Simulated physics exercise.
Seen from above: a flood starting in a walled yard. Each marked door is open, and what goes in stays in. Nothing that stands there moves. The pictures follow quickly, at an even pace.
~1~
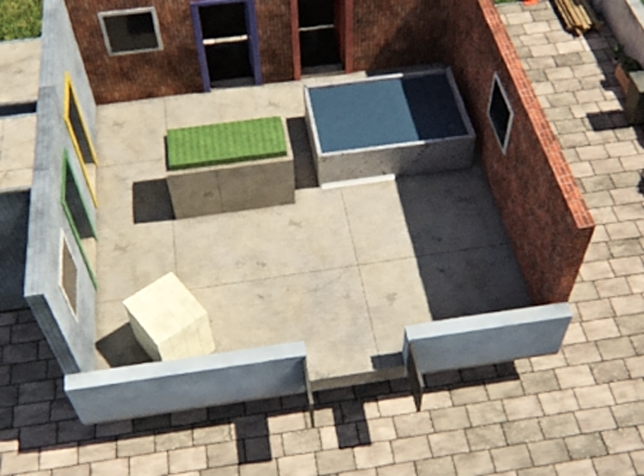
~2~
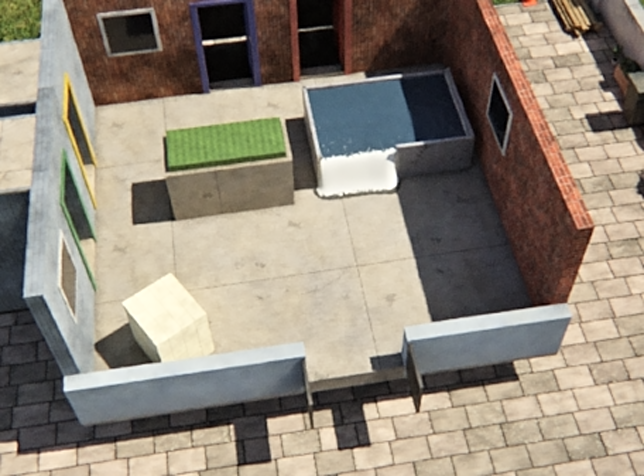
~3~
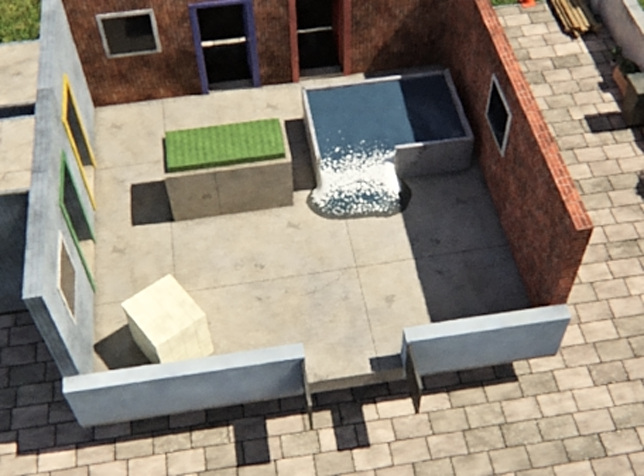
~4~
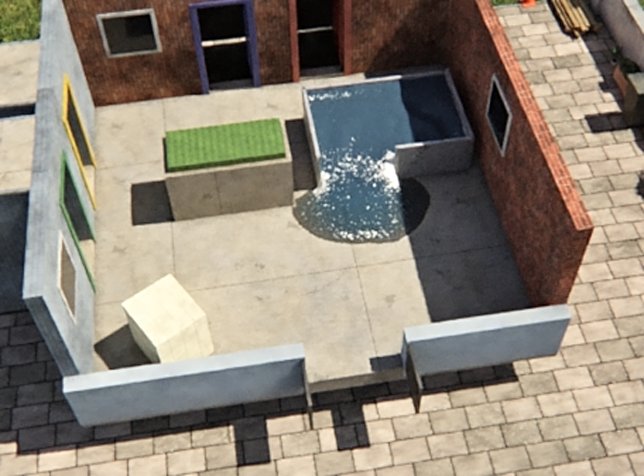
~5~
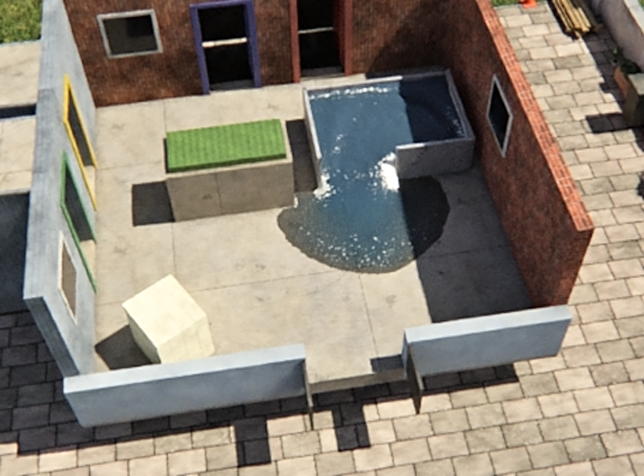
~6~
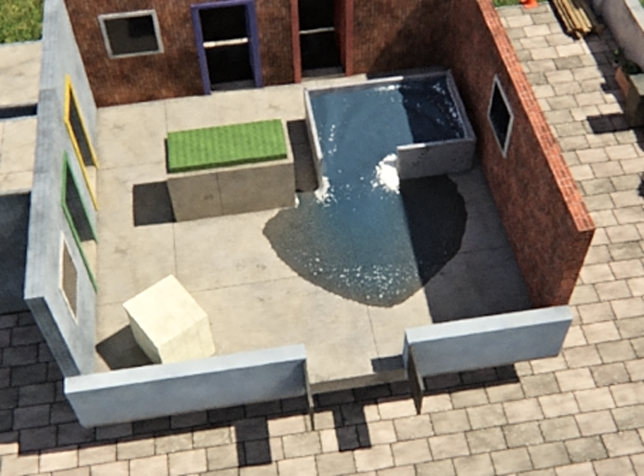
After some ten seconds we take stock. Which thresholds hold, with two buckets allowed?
One by one: The blue door holds within the limit; the yellow door holds within the limit; the red door holds within the limit; the green door holds within the limit.
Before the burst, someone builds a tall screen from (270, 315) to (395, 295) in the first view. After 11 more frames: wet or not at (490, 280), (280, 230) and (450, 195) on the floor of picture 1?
One after the other: Awash, wet, not flooded.
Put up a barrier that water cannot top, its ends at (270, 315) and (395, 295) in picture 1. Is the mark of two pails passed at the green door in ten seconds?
Green door goes over.
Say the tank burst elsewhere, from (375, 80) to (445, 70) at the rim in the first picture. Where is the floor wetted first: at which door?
The red-painted one.
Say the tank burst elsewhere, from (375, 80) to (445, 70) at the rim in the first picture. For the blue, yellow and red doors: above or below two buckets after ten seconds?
In short: Blue door takes more; yellow door passes that mark; red door floods.
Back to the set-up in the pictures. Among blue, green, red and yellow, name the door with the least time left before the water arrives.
I say the door marked green.
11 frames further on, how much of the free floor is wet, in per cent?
Near 45 in a hundred.
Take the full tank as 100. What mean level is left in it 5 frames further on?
Some 66 per cent.
A moment on, water covers 35 % of the floor; the blue door not reached, the yellow door not reached, the red door not reached, the green door not reached.
Next, water covers 45 % of the floor; the blue door not reached, the yellow door not reached, the red door not reached, the green door not reached.
Then, water covers 50 % of the floor; the blue door not reached, the yellow door not reached, the red door not reached, the green door not reached.
Later, water covers 70 % of the floor; the blue door not reached, the yellow door wet at the sill, nothing in, the red door not reached, the green door wet at the sill, nothing in.
In the end, water covers 85 % of the floor; the blue door wet at the sill, nothing in, the yellow door wet at the sill, nothing in, the red door wet at the sill, nothing in, the green door wet at the sill, nothing in.
